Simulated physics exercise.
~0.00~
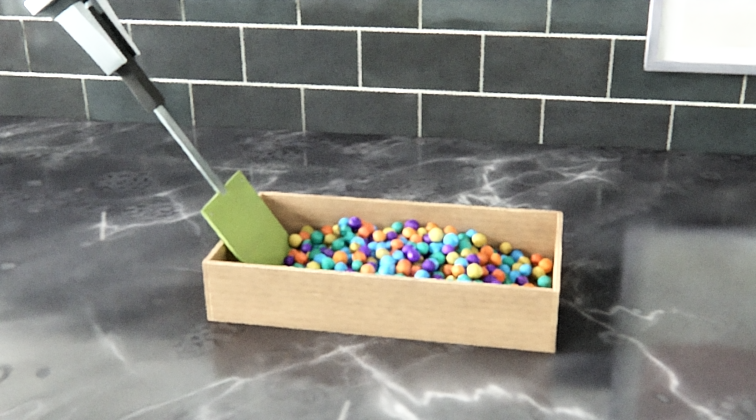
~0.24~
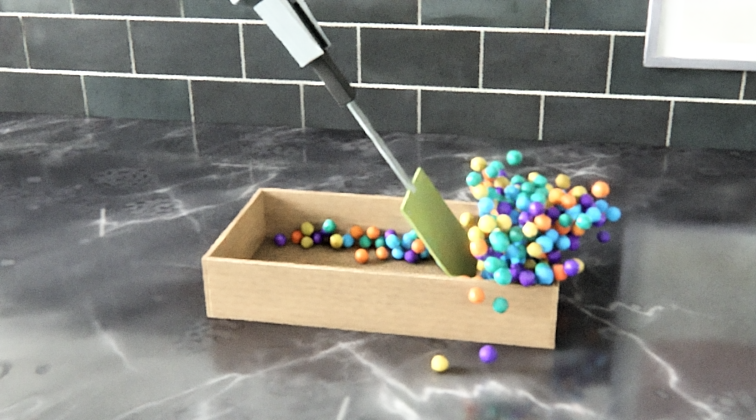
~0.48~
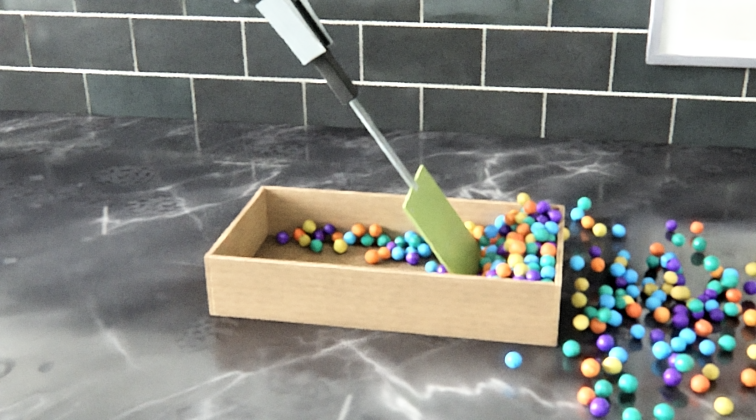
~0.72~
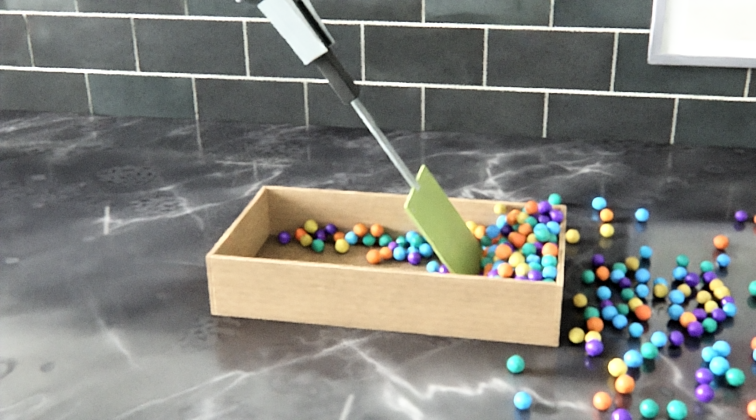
The clip opens on a wooden tray of small round sweets in many colours, standing on a dark marbled counter before a tiled wall, with a green paddle held by a robot hand at its left end. The paddle sweeps right through the tray, pushing the sweets into a heap that bursts up and over the right end. The paddle then stops inside the tray while sweets scatter across the counter. At the end, many lie spread out to the right, while others remain packed beyond the blade and a thin trail sits behind it.
